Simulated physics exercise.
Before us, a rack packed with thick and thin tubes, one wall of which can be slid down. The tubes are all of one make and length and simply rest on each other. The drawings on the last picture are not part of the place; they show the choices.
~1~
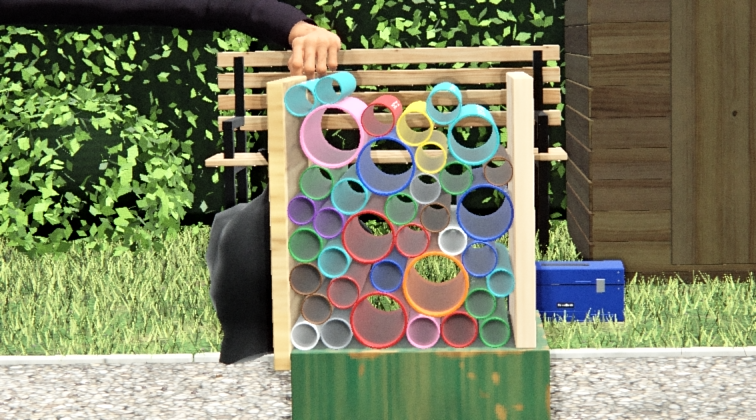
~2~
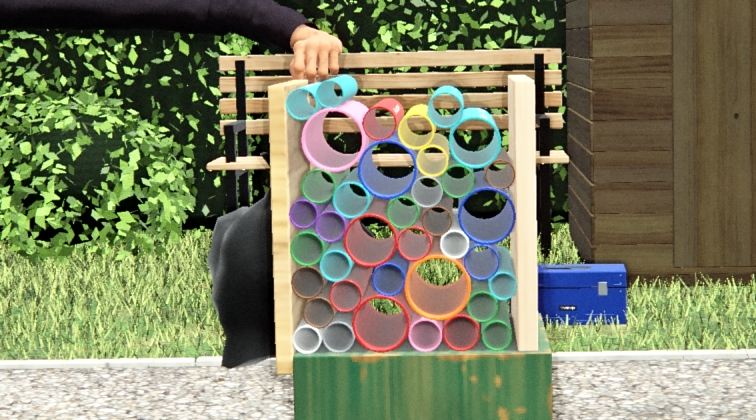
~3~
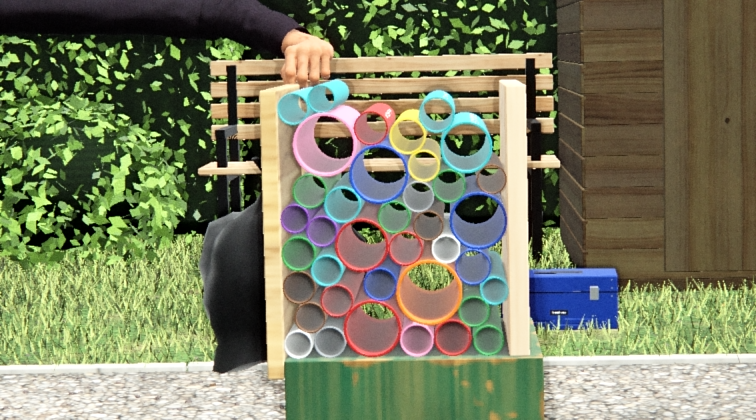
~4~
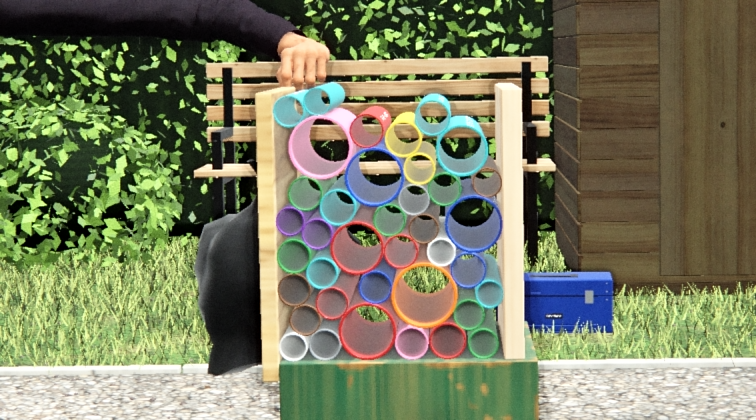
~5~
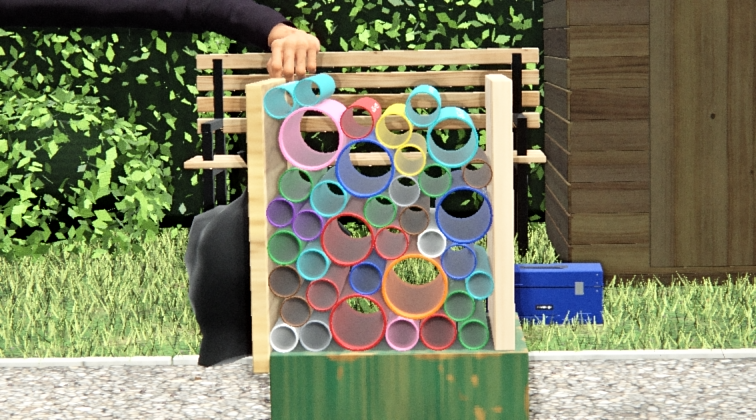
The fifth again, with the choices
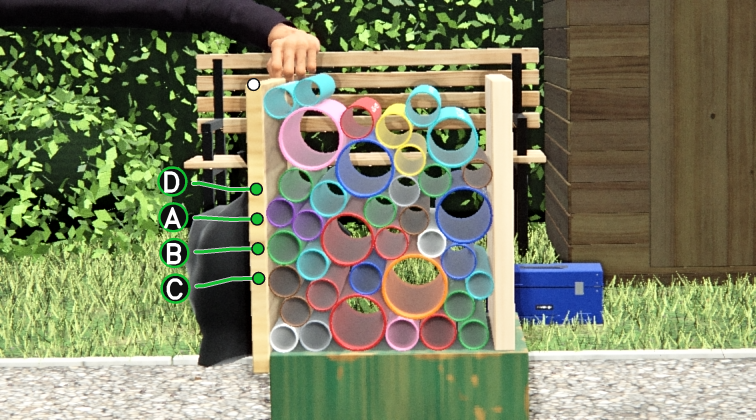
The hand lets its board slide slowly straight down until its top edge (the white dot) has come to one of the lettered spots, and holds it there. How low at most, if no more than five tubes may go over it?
No lower than A.
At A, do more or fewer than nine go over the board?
Fewer than nine.
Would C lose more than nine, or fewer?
It loses more than nine.
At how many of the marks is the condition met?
Two of the four.
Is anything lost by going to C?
Yes, at C.
On the marked copy, A at (257, 219); B at (258, 249); C at (259, 279); D at (256, 189); the white dot at (253, 84).
Taking A. A third of the way, top of the board (264, 144).
Two thirds of the way, top of the board (266, 213).
When it is over, top of the board (266, 219), two out over the board.
As for the rest, B six out over the board; C more than five out over the board; D one out over the board.
